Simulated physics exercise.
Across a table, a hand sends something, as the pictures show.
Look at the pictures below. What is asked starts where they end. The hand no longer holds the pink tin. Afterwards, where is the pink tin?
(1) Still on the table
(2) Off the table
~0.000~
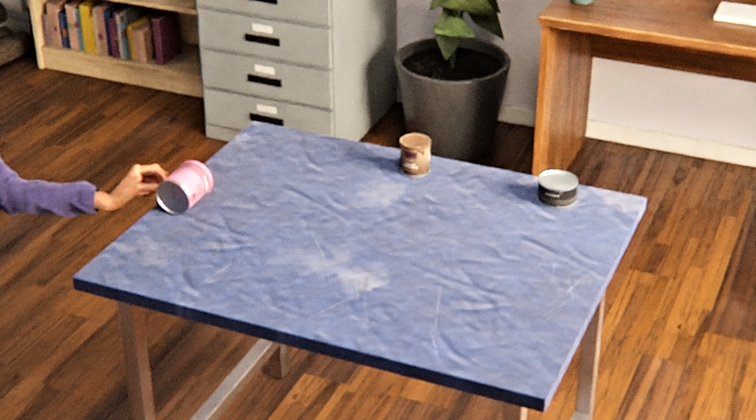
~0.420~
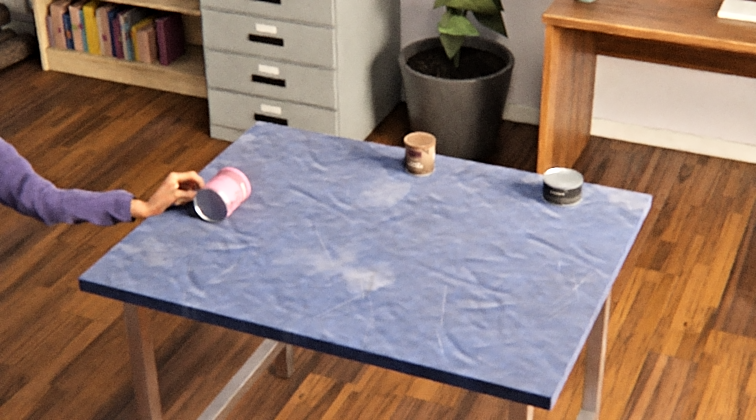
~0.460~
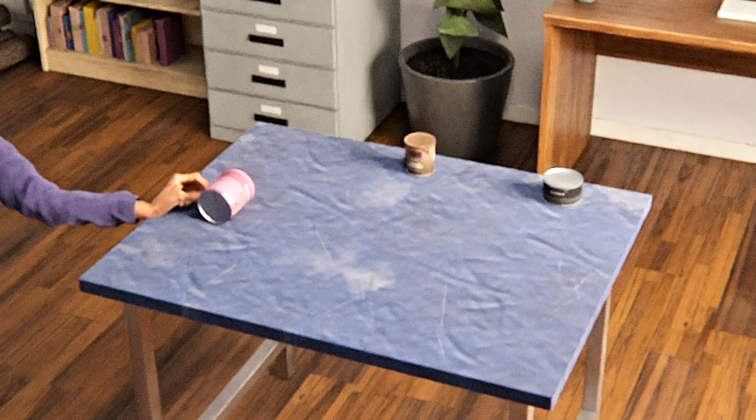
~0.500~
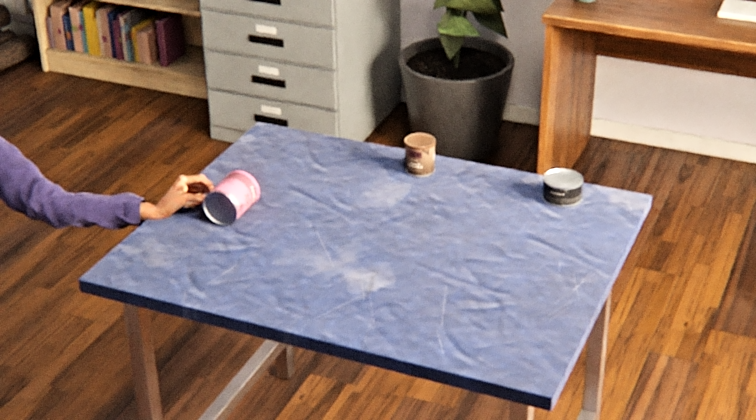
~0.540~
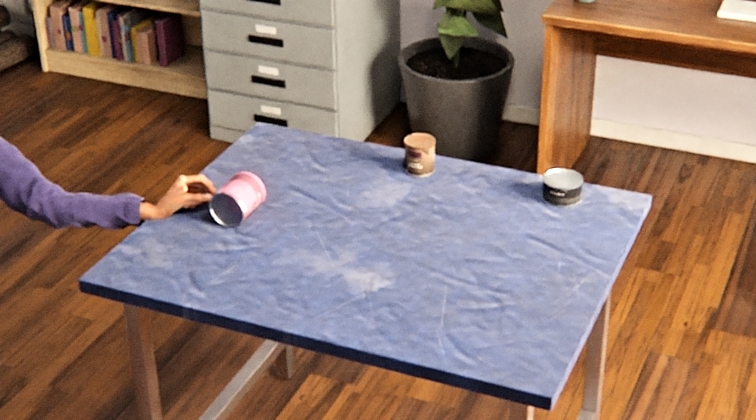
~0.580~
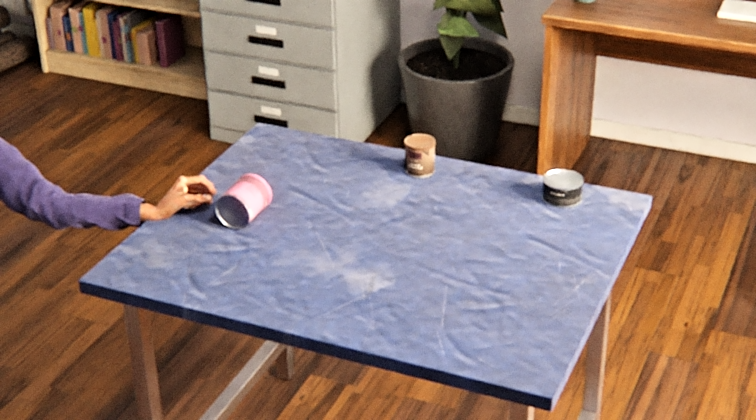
The answer is 1.
By 0.78 s, pink tin moved about its own width near (272, 208).
By 1.18 s, pink tin moved well along near (317, 217).
By 1.68 s, pink tin moved well along near (354, 225).
When it is over (2.8 s), moved from the start, pink tin. End places, in pixels of the last picture, pink tin near (365, 227).
